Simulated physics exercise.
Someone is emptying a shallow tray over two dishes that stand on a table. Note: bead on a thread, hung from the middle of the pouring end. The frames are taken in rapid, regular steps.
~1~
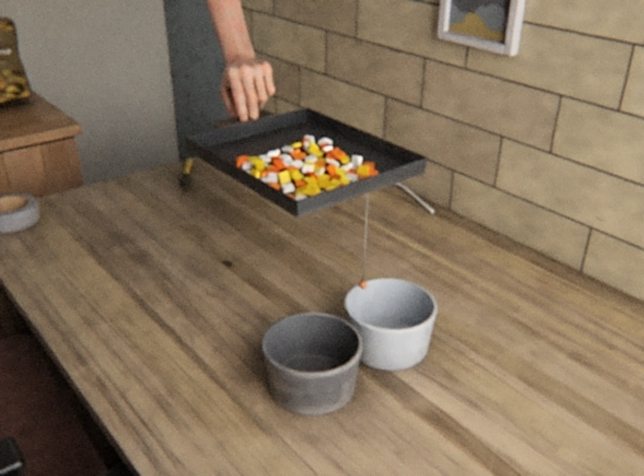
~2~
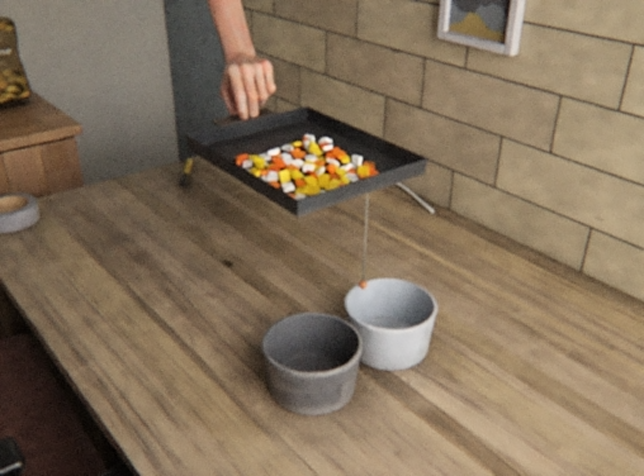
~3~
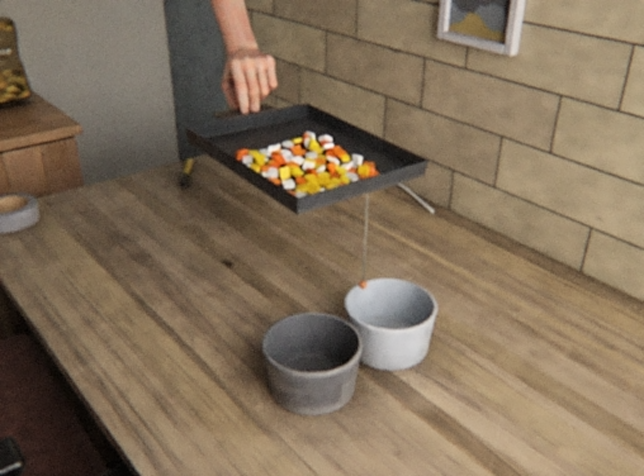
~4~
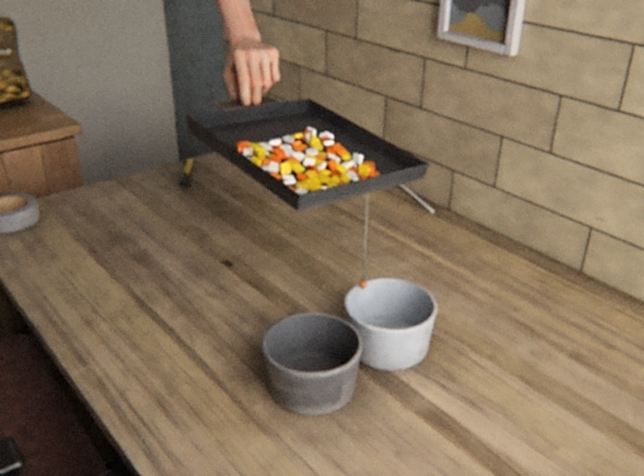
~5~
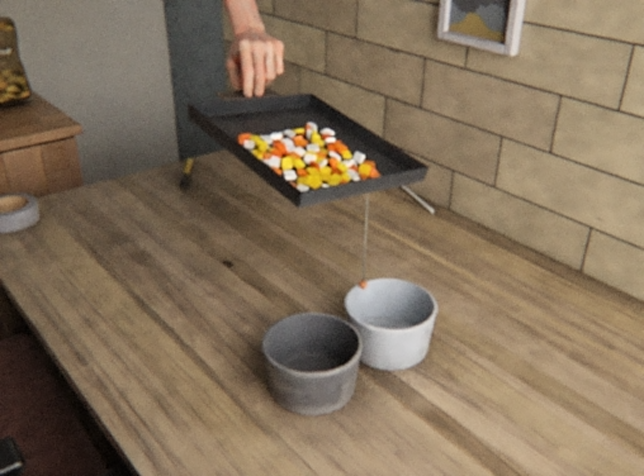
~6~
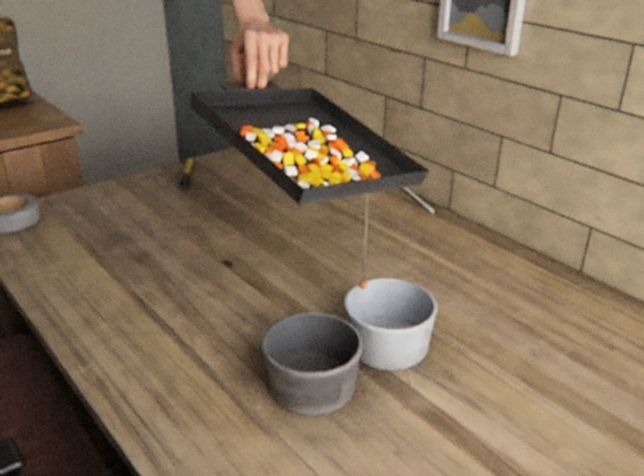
On a wooden table beside a tiled wall, a hand holds a dark, shallow tray of small orange, yellow and white pieces above two round dishes, one dark and one pale. The hand's end starts nearly level, then the tray gradually tilts, its near edge dipping slightly toward the right corner.
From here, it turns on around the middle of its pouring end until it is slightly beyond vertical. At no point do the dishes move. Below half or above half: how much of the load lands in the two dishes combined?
Below half.
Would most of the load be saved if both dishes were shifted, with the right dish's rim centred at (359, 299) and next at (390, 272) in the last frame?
A minority, then a majority.
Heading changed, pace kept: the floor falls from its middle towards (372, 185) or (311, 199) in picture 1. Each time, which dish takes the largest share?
Rightward dish for the first, Leftward dish for the second.
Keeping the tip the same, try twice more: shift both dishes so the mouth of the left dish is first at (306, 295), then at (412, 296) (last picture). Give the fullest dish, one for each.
Right side first, Left side second.
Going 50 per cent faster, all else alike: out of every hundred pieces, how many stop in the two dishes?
It comes to 20 per cent or so.
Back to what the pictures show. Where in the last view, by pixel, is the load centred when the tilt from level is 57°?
I'd mark the middle close to (371, 157).
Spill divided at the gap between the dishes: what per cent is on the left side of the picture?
Around 0 percent of the pieces.
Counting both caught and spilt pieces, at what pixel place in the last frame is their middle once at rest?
Resting centre, last picture - approx. (404, 308).
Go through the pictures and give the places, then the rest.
In the first picture, corners of the pouring end at (298, 200) and (425, 157), level; middle of the load at (308, 170), mosaic tiles; left dish at (343, 384); right dish at (421, 341); bead on its thread at (363, 285).
In the second picture, corners of the pouring end at (298, 199) and (426, 158), level; middle of the load at (308, 169).
In the third picture, corners of the pouring end at (299, 197) and (426, 160), tipped barely, lowest at the right corner; middle of the load at (308, 167).
In the fourth picture, corners of the pouring end at (300, 194) and (427, 163), tipped a little, lowest at the right corner; middle of the load at (309, 163).
In the fifth picture, corners of the pouring end at (302, 191) and (427, 167), tipped a little, lowest at the right corner; middle of the load at (310, 159).
In the sixth picture, corners of the pouring end at (304, 188) and (427, 170), tipped a little, lowest at the right corner; middle of the load at (311, 156); left dish at (343, 384); right dish at (421, 341).
Soon after the last picture, tray tipped steeply; all on the tray.
A little later, tray tipped right over; most on the tray; a small part outside both; a small part in the air.
Later still, tray tipped past a quarter turn; a small part in the right dish; most outside both.
At rest, tray tipped past a quarter turn; none in the left dish; a small part in the right dish; most outside both.
